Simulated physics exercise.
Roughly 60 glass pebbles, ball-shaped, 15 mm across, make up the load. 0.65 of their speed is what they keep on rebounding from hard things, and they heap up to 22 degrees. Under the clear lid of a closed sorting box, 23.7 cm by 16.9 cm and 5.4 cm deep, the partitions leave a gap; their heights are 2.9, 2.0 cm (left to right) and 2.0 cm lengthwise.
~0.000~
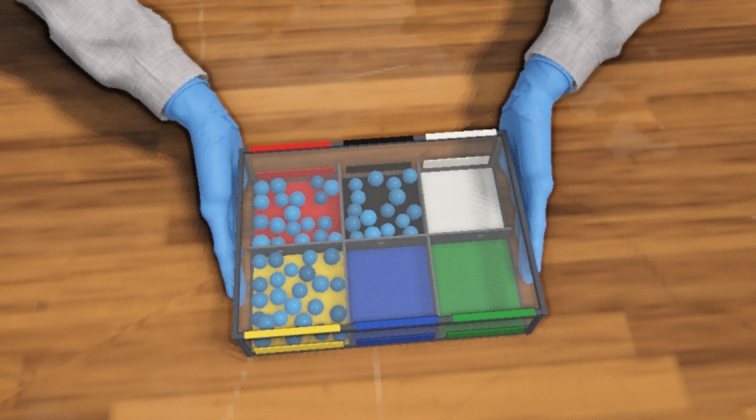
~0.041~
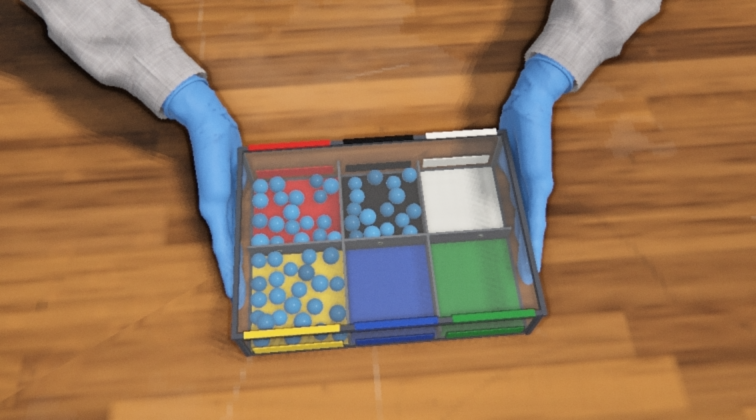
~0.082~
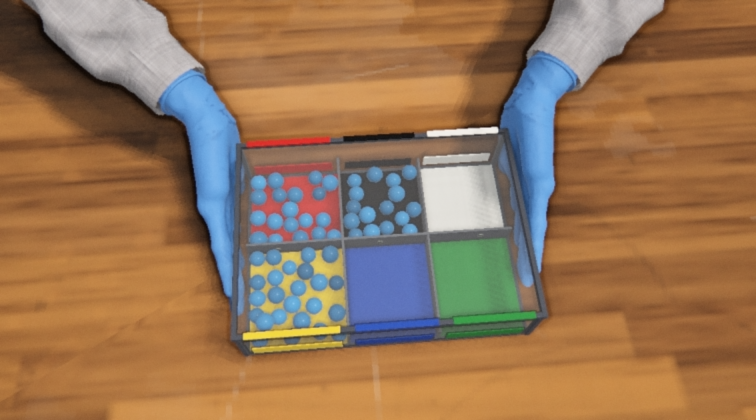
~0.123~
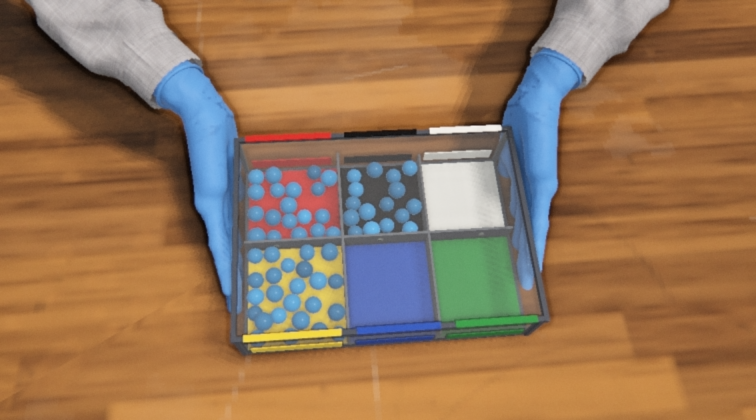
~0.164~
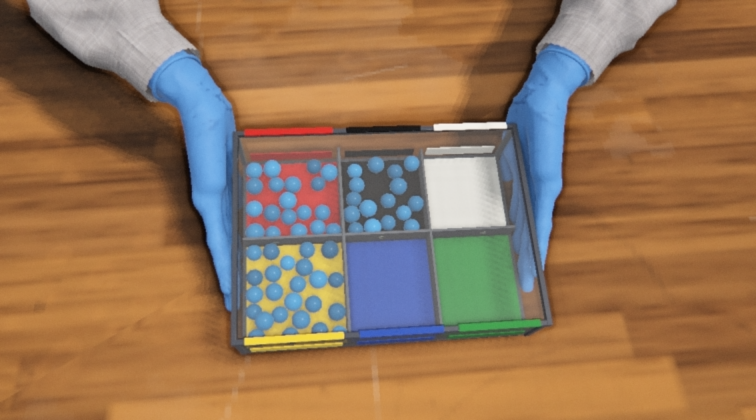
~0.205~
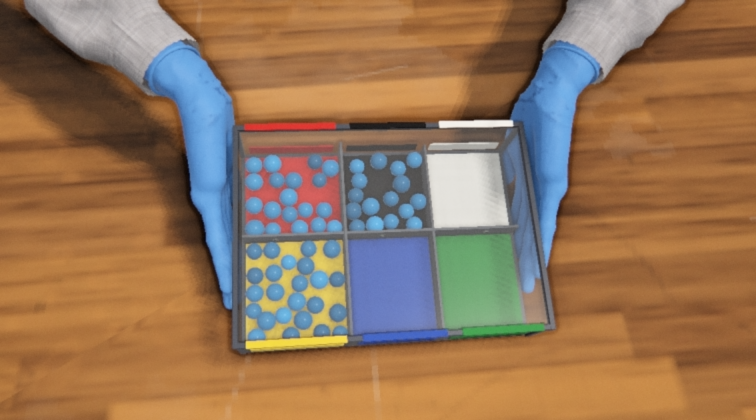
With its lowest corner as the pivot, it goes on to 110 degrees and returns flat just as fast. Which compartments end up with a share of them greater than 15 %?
Red: Not greater. Blue: Greater. Green: Greater. Yellow: Greater. White: Not greater. Black: Not greater.
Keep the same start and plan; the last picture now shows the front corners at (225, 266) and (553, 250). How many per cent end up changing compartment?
Then about 70 per cent.
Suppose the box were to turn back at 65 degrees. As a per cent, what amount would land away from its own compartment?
Near 0 in a hundred.
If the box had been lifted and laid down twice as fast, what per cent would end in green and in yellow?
Per cent held - green: 45, yellow: 30.
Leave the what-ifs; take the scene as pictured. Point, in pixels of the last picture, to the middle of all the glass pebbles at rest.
My guess is close to (423, 302).
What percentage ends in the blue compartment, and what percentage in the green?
In the blue compartment 20 percent, in the green 45 percent.
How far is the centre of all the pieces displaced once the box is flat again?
Net shift: Approx. 9.5 cm.
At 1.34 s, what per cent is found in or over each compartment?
You'd see red at 10, blue at 20, green at 5, yellow at 50, white at 5 and black at 10 per cent.
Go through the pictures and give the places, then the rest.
Box tilt 0 degrees, front corners at (238, 335) and (541, 310); red 30 %, yellow 40 %, black 25 %, in the first frame.
Box tilt 1 degrees, front corners at (237, 335) and (541, 311), in the second frame.
Box tilt 2 degrees, front corners at (236, 336) and (541, 313), in the third frame.
Box tilt 6 degrees, front corners at (236, 338) and (543, 317), lowest corner right front, in the fourth frame.
Box tilt 9 degrees, front corners at (237, 340) and (546, 321), lowest corner right front, in the fifth frame.
Box tilt 13 degrees, front corners at (238, 343) and (549, 325), lowest corner right front; red 30 %, yellow 40 %, black 25 %. Its pace works out near 90 degrees a second, in the sixth frame.
Then, at 1.34 s, tilt 110 degrees; red 10 %, blue 20 %, green 5 %, yellow 50 %, white 5 %, black 10 %.
After 2.10 s, tilt 50 degrees; blue 20 %, green 50 %, yellow 30 %.
After 2.88 s, tilt 0 degrees; blue 20 %, green 45 %, yellow 30 %.
By 3.8 s all is still; red 0 %, blue 20 %, green 45 %, yellow 30 %, white 0 %, black 0 %.
